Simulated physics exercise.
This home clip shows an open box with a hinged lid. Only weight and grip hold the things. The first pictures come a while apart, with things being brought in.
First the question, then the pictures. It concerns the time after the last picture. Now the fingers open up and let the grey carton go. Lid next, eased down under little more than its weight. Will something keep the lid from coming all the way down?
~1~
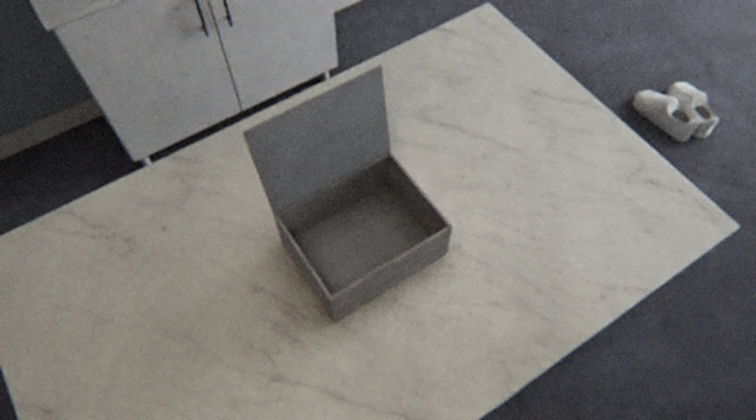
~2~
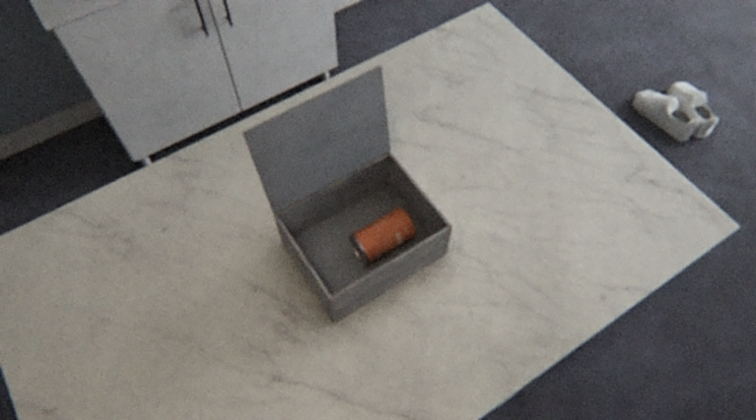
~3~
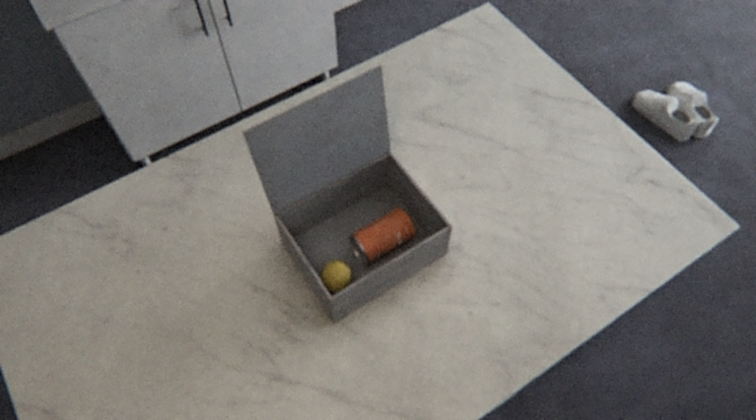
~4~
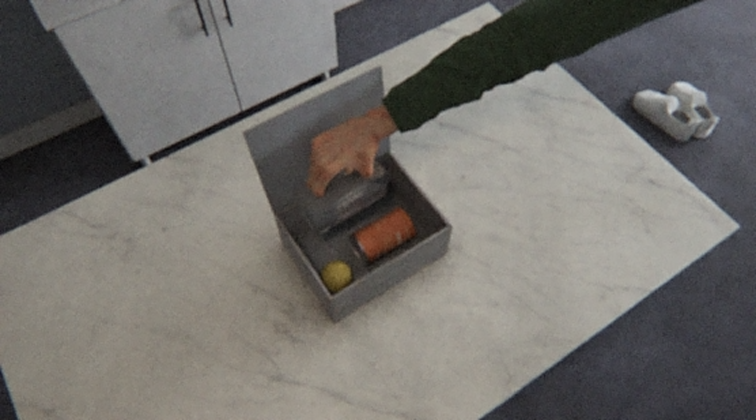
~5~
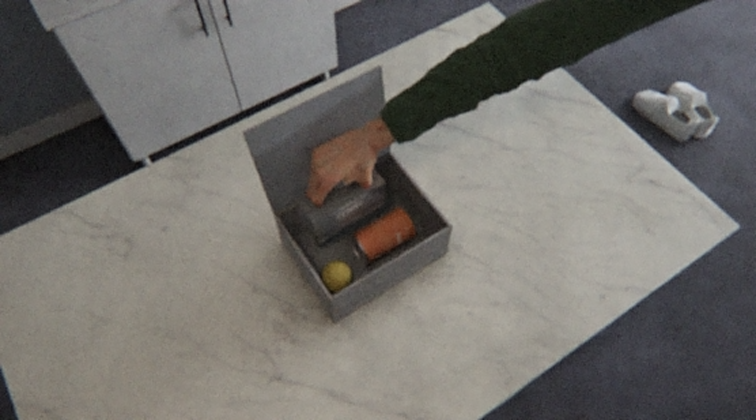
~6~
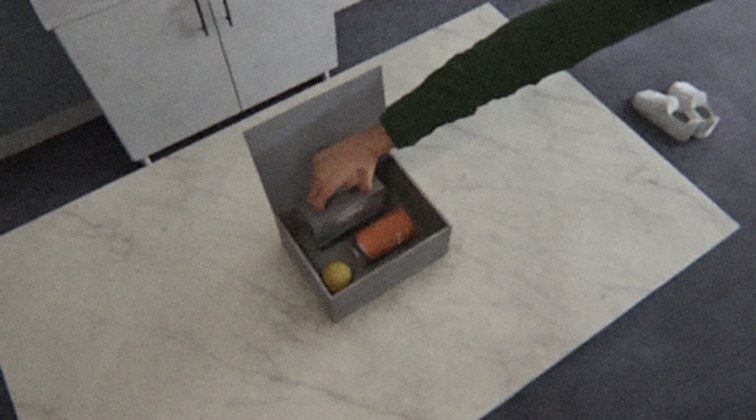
No, it comes right down.
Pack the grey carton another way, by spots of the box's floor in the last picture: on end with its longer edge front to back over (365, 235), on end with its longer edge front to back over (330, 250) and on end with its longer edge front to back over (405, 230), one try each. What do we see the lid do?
The lid won't shut the first time, won't shut the second time and won't shut the third time.
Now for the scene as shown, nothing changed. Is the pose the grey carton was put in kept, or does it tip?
The grey carton keeps its pose.
Then, 1.00 s past the last view, lid starting down; grey carton displaced a little near (341, 218).
Then, 1.60 s past the last view, lid 59° above the rim; grey carton displaced a little near (341, 218).
Then, 2.10 s past the last view, lid 17° above the rim; grey carton displaced a little near (341, 218).
Finally, lid shut; moved from the start, grey carton; the other 2 still in place. Final places as the last picture's camera would see them, grey carton near (341, 218).
